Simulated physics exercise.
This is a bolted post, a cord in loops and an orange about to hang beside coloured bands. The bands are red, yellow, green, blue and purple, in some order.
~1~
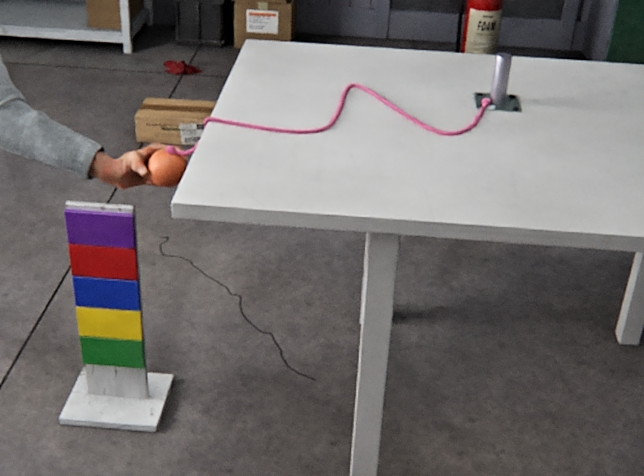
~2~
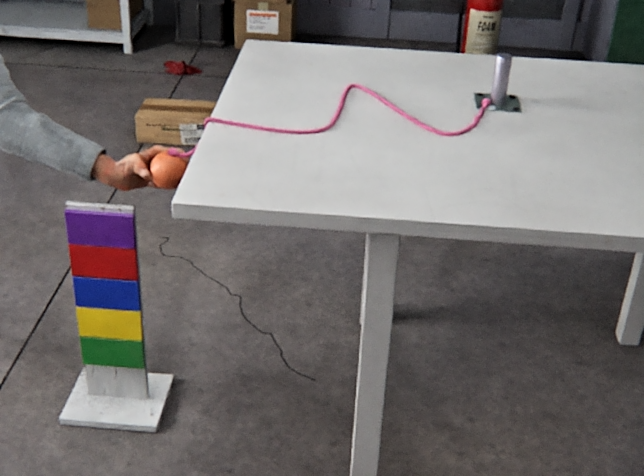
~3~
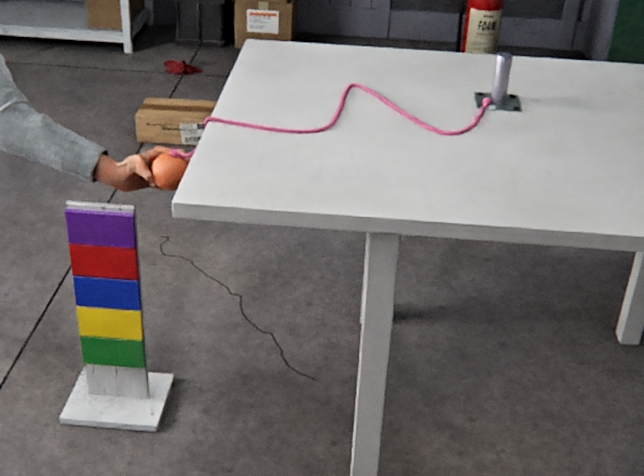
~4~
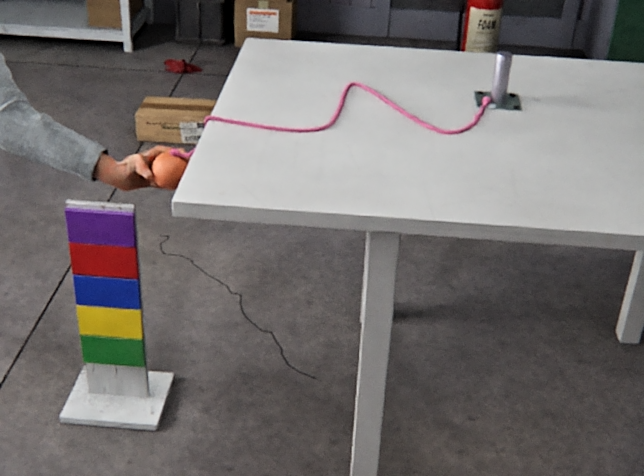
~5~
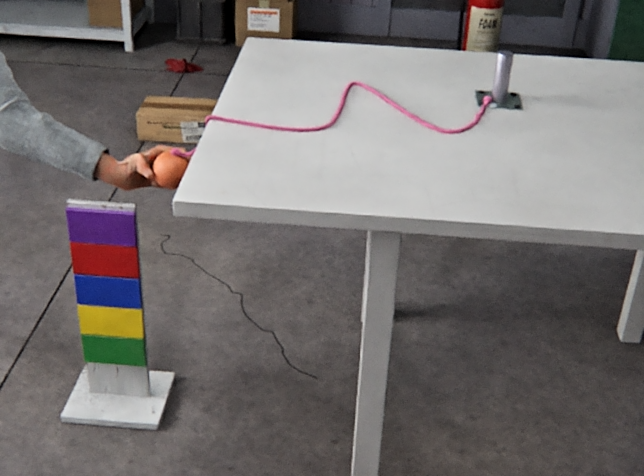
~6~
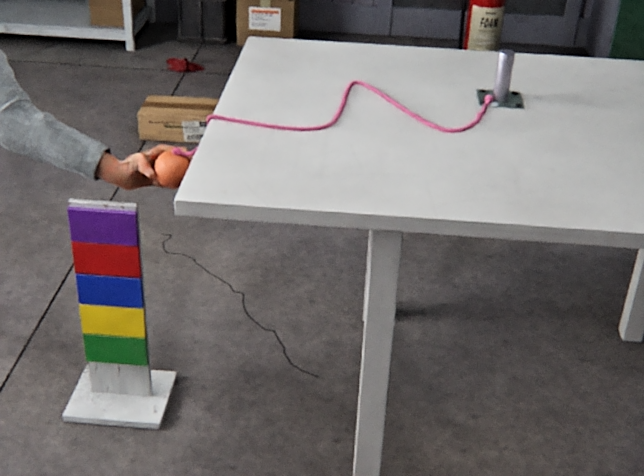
In a workshop, a hand held an orange ball at the edge of a white table, beside an upright stand of coloured bands, while a pink cord lay in curves across the tabletop, barely moving.
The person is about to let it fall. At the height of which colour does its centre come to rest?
The cord holds its middle at green.
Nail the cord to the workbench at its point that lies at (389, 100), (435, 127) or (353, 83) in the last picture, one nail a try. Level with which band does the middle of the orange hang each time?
Try by try: Blue; yellow; red.
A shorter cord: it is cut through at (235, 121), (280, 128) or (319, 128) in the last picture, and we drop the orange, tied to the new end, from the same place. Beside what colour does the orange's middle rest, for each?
In that order: Blue; red; purple.
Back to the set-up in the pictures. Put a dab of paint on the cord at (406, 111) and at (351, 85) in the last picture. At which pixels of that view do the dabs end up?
They go to (326, 102) and to (230, 104).
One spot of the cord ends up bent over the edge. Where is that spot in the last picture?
The one at (348, 89).
A little later, orange near (250, 347); level with green.
Next, orange near (210, 345); level with green.
When it is over, orange near (230, 347); level with green. At green.
